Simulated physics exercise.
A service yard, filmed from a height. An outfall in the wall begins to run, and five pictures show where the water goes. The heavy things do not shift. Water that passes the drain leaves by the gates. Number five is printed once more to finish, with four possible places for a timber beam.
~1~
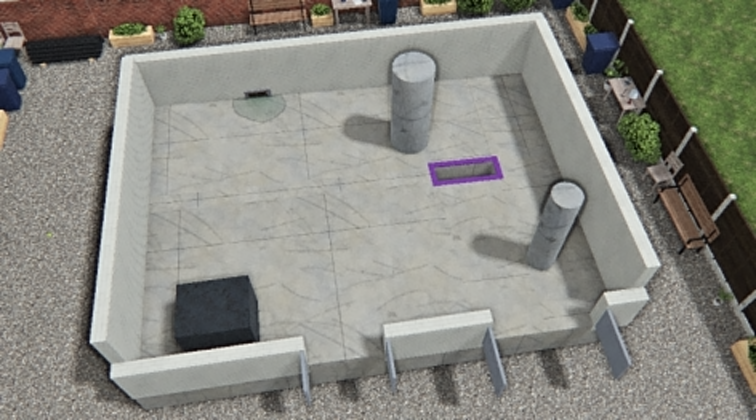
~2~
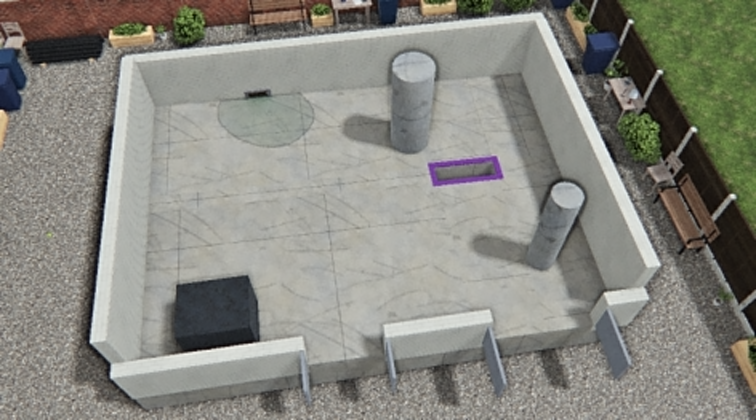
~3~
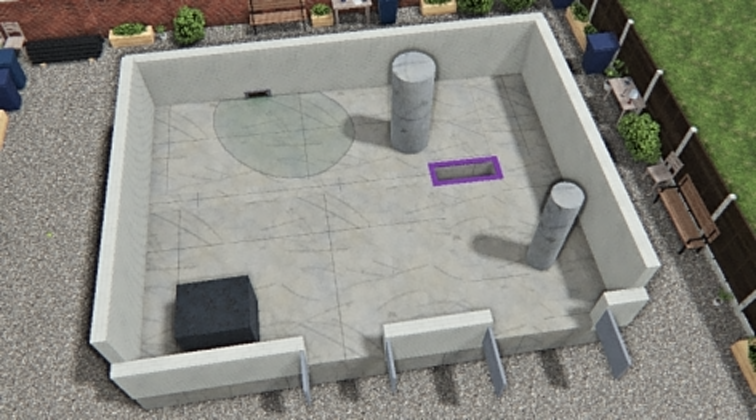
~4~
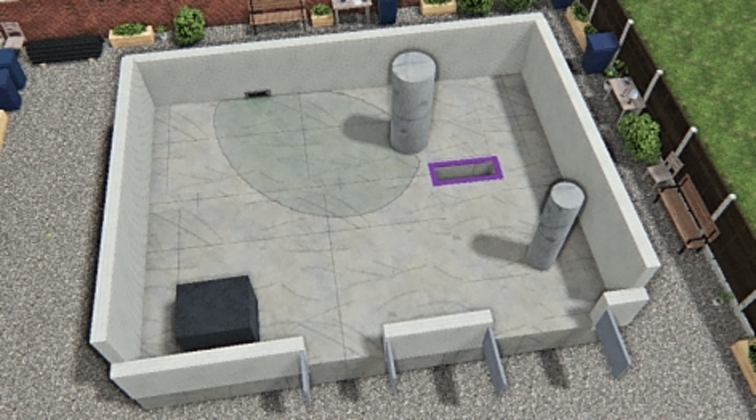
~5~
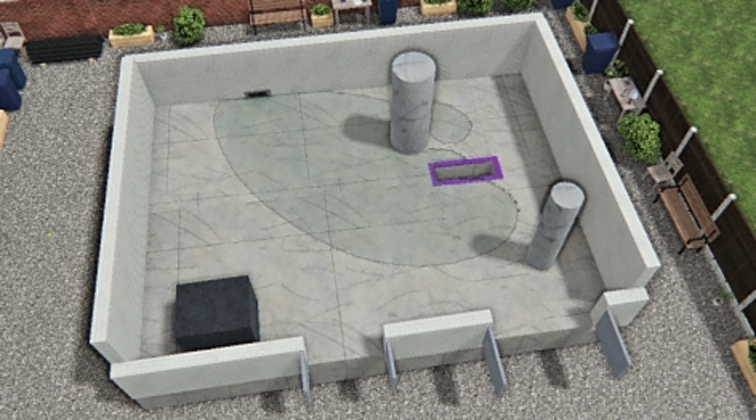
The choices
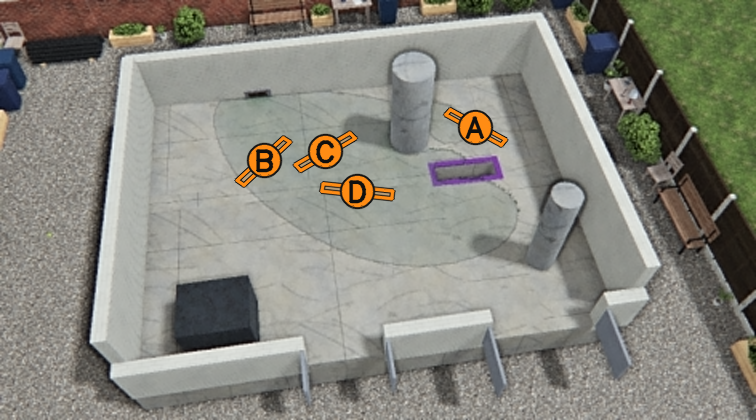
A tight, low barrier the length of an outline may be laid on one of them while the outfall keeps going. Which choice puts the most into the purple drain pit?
It is D.
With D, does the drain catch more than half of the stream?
No, it does not.
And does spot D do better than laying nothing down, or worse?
Better.
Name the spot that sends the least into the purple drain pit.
It is C.
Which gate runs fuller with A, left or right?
The right one.
On the marked copy, A from (448, 112) to (503, 142); B from (240, 182) to (286, 139); C from (298, 167) to (352, 135); D from (322, 187) to (392, 194).
If A is chosen, about 24 % of the stream runs into the purple drain pit, about 74 % out by the gates.
If B is chosen, about 20 % of the stream runs into the purple drain pit, about 78 % out by the gates.
If C is chosen, about 8 % of the stream runs into the purple drain pit, about 90 % out by the gates.
If D is chosen, about 36 % of the stream runs into the purple drain pit, about 62 % out by the gates.
